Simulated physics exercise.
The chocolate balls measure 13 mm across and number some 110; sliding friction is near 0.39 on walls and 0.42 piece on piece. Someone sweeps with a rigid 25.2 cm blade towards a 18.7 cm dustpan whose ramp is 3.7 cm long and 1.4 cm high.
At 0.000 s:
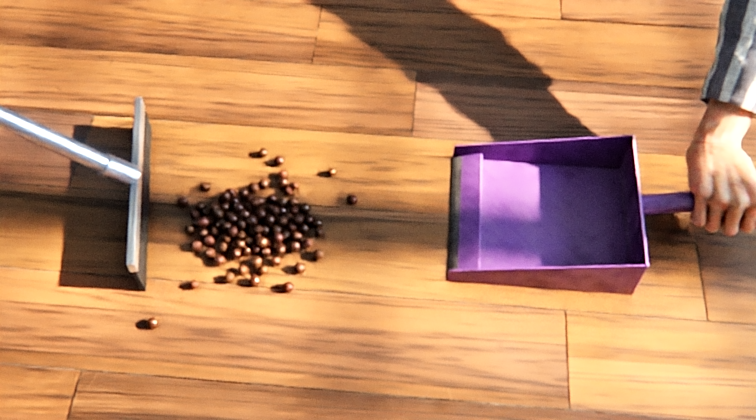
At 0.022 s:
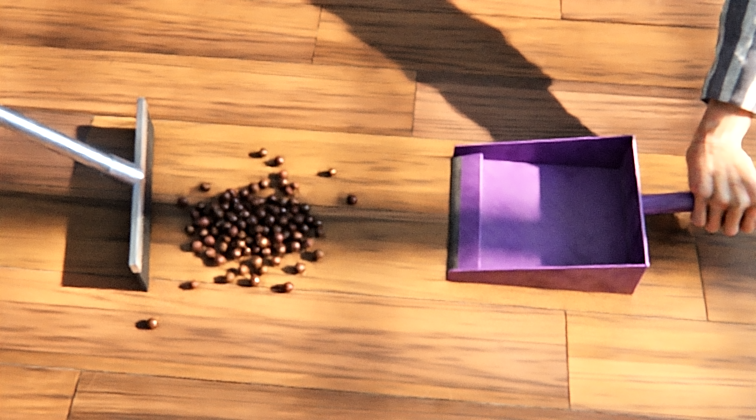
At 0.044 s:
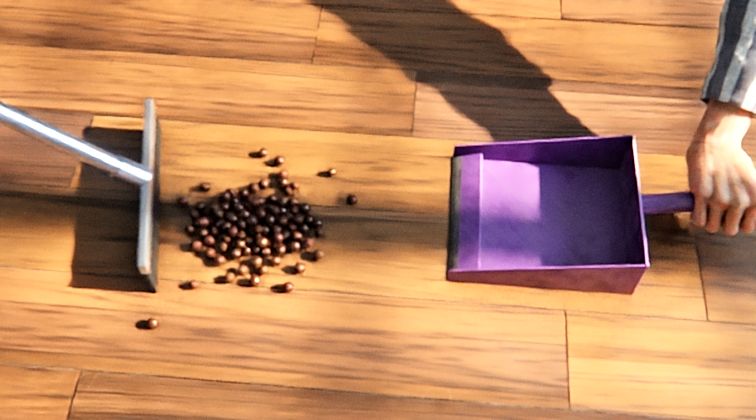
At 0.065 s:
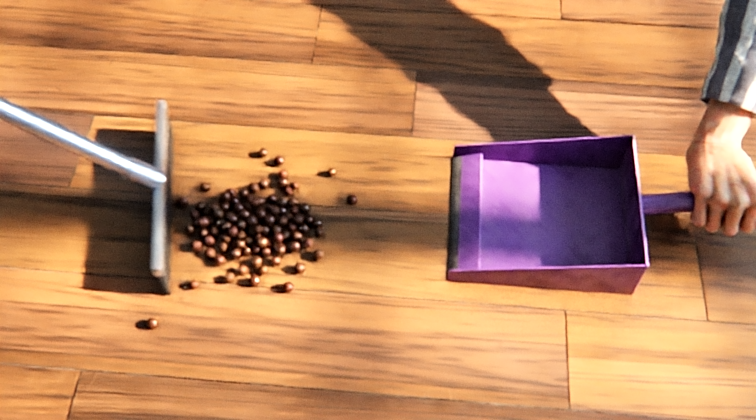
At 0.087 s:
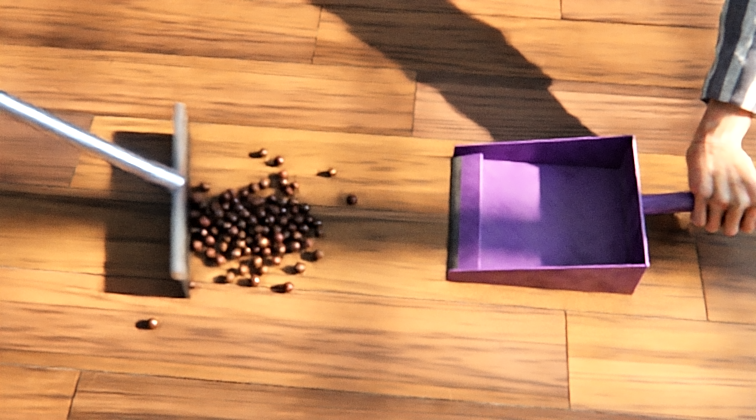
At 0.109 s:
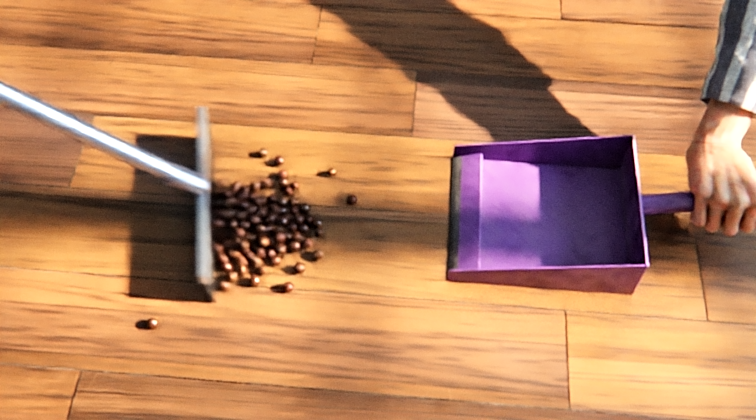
A flat blade on a metal handle slid rightward across a wooden floor and began pushing a pile of small brown balls together, while a hand held a purple dustpan still on the right.
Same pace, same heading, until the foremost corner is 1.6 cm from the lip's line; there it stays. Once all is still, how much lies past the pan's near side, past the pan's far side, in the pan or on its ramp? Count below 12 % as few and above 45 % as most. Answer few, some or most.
Past the pan's near side: Some; past the pan's far side: Some; in the pan or on its ramp: Some.
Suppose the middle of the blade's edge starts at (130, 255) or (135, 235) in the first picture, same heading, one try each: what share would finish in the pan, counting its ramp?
Some 25 and 30 per cent.
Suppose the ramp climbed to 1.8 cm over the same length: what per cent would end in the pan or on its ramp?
It would be near 30 per cent.
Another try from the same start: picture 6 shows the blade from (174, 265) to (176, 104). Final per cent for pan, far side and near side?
Pan 35, far 15, near 15.
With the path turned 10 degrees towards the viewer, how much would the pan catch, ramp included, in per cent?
It would be near 30 per cent.
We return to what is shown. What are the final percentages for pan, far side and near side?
Near side 20, far side 20, pan 35.
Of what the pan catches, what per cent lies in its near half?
Roughly 40 per cent.
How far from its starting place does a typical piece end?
Some 38 cm.
After 0.21 s, middle of the blade 16 cm from the lip; 0 % over the lip, far side 5 %, near side 20 %.
After 0.28 s, middle of the blade 7 cm from the lip; 0 % over the lip, far side 10 %, near side 20 %.
After 0.49 s, middle of the blade 4 cm from the lip; 50 % over the lip, far side 20 %, near side 20 %.
In the end, at 2.0 s, near side 20 %, far side 20 %, pan 35 %, in front of the lip or behind the blade 25 %.
